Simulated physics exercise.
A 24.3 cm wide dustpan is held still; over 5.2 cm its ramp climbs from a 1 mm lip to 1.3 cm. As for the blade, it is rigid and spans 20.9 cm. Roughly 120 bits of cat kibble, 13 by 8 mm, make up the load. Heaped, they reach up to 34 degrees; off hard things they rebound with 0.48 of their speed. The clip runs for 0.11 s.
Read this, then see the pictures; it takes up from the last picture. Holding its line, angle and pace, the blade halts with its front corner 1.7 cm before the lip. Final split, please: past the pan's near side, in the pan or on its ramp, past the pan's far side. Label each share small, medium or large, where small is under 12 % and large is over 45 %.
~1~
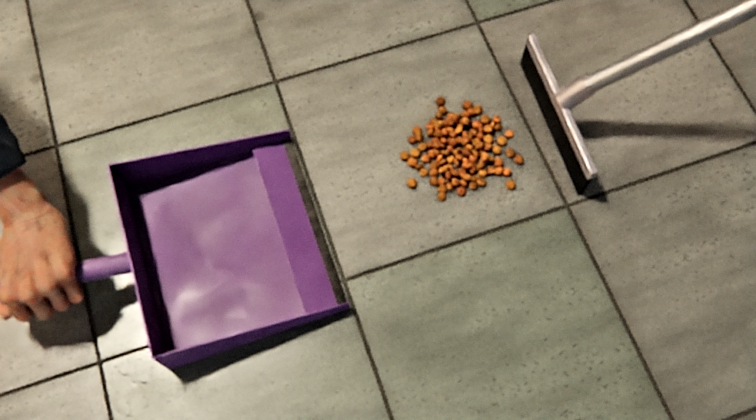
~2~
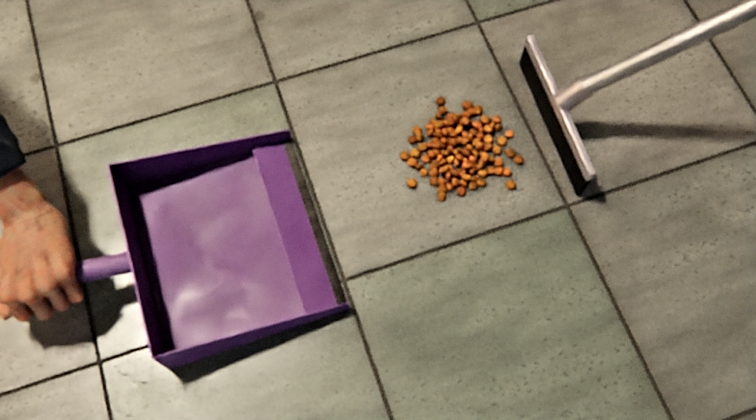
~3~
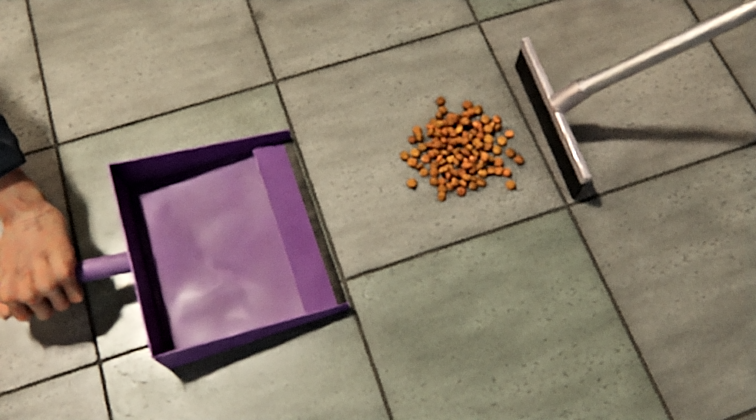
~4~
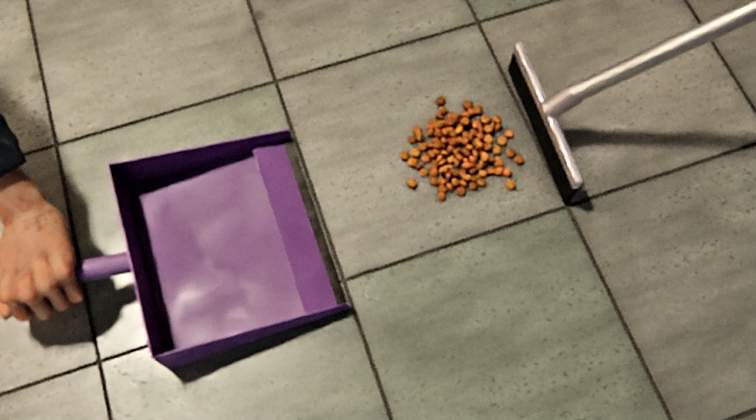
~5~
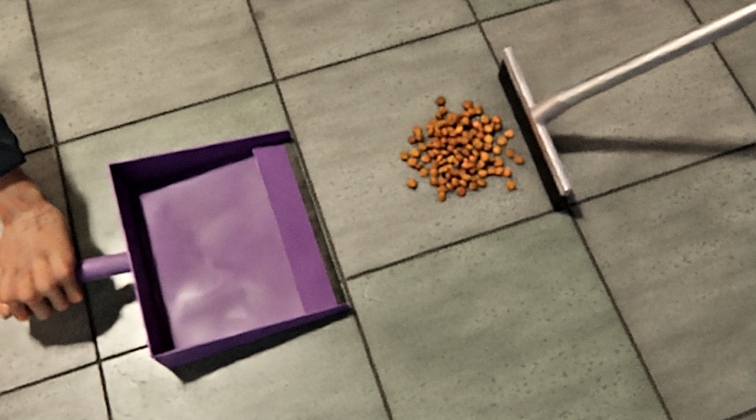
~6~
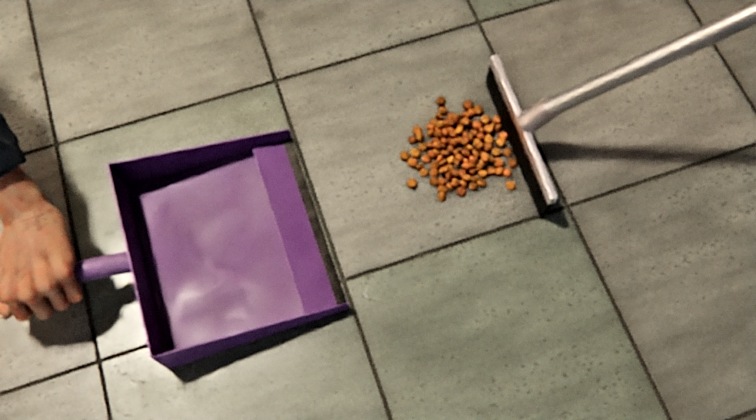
Near side: Small. Pan: Large. Far side: Small.
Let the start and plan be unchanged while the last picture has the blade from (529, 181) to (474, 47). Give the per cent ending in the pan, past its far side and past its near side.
You'd see pan at 60, far at 20 and near at 0.
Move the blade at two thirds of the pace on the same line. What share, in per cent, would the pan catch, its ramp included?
Then around 30 per cent.
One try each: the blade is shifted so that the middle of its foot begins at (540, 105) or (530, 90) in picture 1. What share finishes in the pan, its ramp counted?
Close to 60 in a hundred, then close to 55 in a hundred.
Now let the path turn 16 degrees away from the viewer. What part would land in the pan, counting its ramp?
Pan plus ramp: Some 55 %.
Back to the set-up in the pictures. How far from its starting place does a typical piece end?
22 cm, roughly.
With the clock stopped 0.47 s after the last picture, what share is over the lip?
55 %.
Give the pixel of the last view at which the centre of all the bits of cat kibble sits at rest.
(315, 218) or so.
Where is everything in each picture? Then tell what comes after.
In the first frame, blade from (591, 174) to (531, 42), moved 0.0 cm, 0 of the pieces shifted so far; middle of the pieces at (457, 152); pan at (219, 251).
In the second frame, blade from (589, 176) to (529, 43), moved 0.2 cm, 0 of the pieces shifted so far; middle of the pieces at (457, 152).
In the third frame, blade from (584, 179) to (525, 45), moved 1.0 cm, 0 of the pieces shifted so far; middle of the pieces at (457, 152).
In the fourth frame, blade from (577, 184) to (518, 50), moved 2.2 cm, 0 of the pieces shifted so far; middle of the pieces at (457, 152).
In the fifth frame, blade from (565, 191) to (507, 55), moved 3.9 cm, 0 of the pieces shifted so far; middle of the pieces at (457, 152).
In the sixth frame, blade from (551, 199) to (494, 63), moved 6.0 cm, 3 of the pieces shifted so far; middle of the pieces at (457, 152); pan at (218, 251).
Then, 0.14 s after the last picture, middle of the blade 14 cm from the lip; 0 % over the lip, far side 5 %, near side 0 %.
Then, 0.24 s after the last picture, middle of the blade 5 cm from the lip; 0 % over the lip, far side 10 %, near side 0 %.
Then, 0.47 s after the last picture, middle of the blade 2 cm from the lip; 55 % over the lip, far side 10 %, near side 0 %.
In the end, near side 0 %, pan 50 %, far side 10 %, in front of the lip or behind the blade 40 %.
